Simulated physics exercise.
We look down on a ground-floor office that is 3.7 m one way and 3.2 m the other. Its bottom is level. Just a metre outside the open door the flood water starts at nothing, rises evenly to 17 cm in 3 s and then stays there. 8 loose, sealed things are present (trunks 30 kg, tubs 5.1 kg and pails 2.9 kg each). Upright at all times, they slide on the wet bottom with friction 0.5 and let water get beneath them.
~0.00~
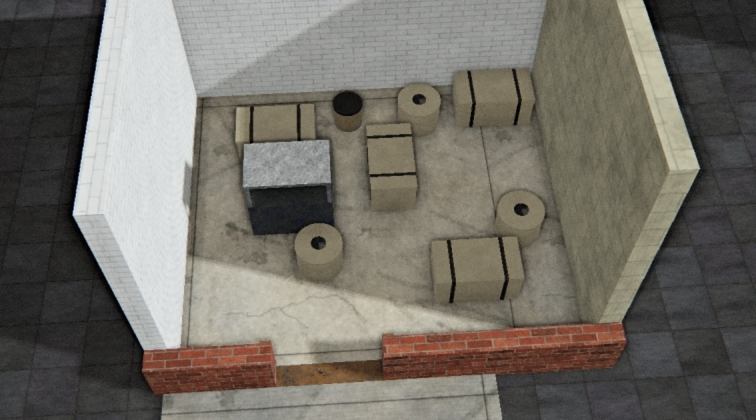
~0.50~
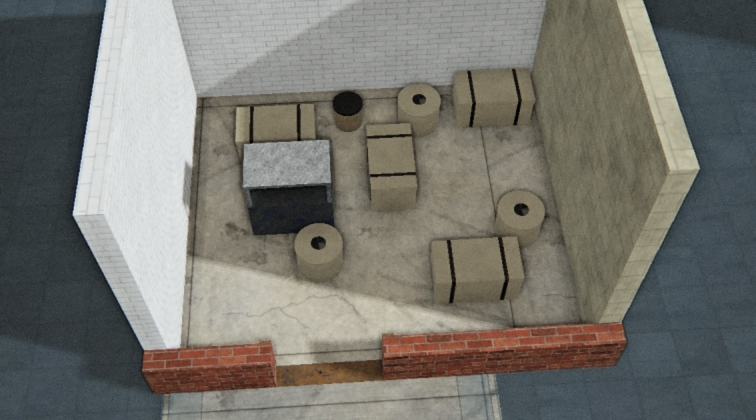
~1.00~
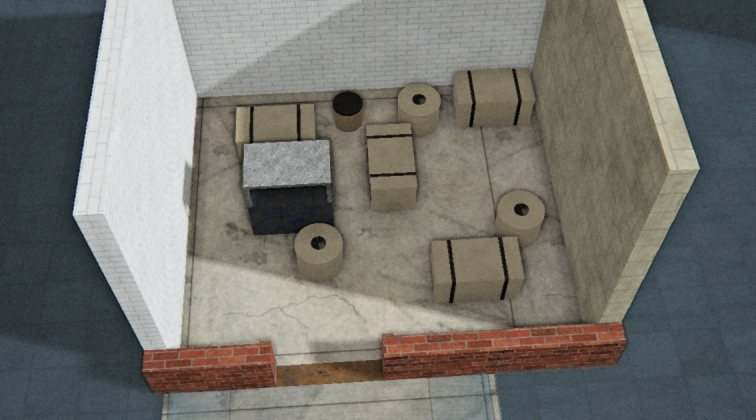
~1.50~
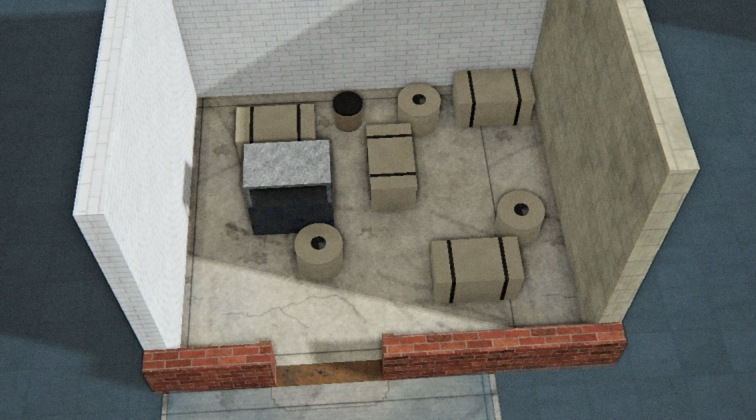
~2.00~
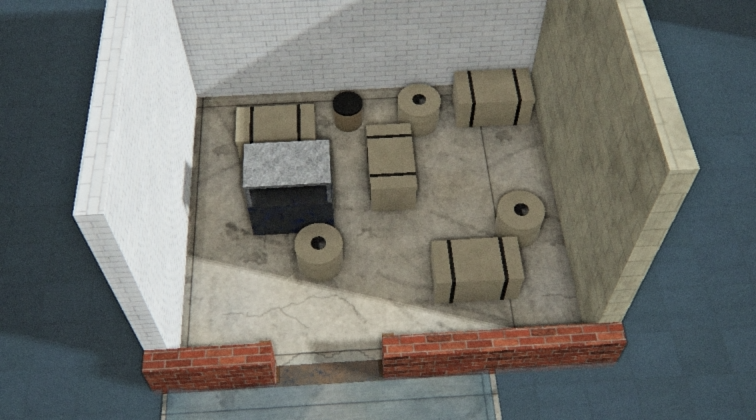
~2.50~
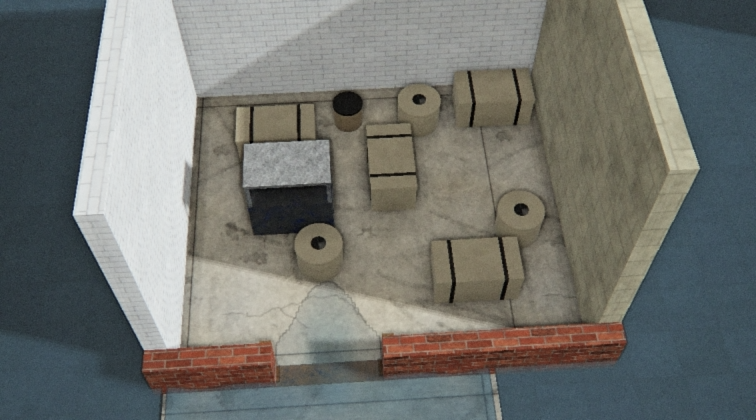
Water spreads over the dark paving outside a roofless room, turning it blue-grey, then creeps across the pale slab in front of the gap in the low brick wall. It covers the brown doorway strip and fans onto the floor inside, while the strapped boxes, round containers and grey-topped table stay still.
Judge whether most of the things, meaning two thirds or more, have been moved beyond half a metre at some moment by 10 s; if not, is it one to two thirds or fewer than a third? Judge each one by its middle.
No, one to two thirds.
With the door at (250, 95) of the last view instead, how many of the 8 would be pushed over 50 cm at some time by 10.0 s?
Result: 2 of them.
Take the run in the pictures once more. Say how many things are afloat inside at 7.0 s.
The number is 2.
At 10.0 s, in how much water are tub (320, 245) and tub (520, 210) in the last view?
About 6 and 5 cm.
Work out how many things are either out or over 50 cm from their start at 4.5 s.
I count 0 of them.
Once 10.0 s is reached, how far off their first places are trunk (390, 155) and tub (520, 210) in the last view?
Shifts: 0 cm / 100 cm.
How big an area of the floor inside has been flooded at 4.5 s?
Wet area: Approx. 5.0 m2.
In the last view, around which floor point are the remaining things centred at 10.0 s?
At about (433, 184).
After 3.5 s 0 of 8 are over 50 cm from their spots; 0 afloat.
After 4.5 s 0 of 8 are over 50 cm from their spots; 1 afloat.
After 7.0 s 1 of 8 are over 50 cm from their spots; 2 afloat.
After 10.0 s 4 of 8 are over 50 cm from their spots, and 4 have been at some point; 5 afloat.
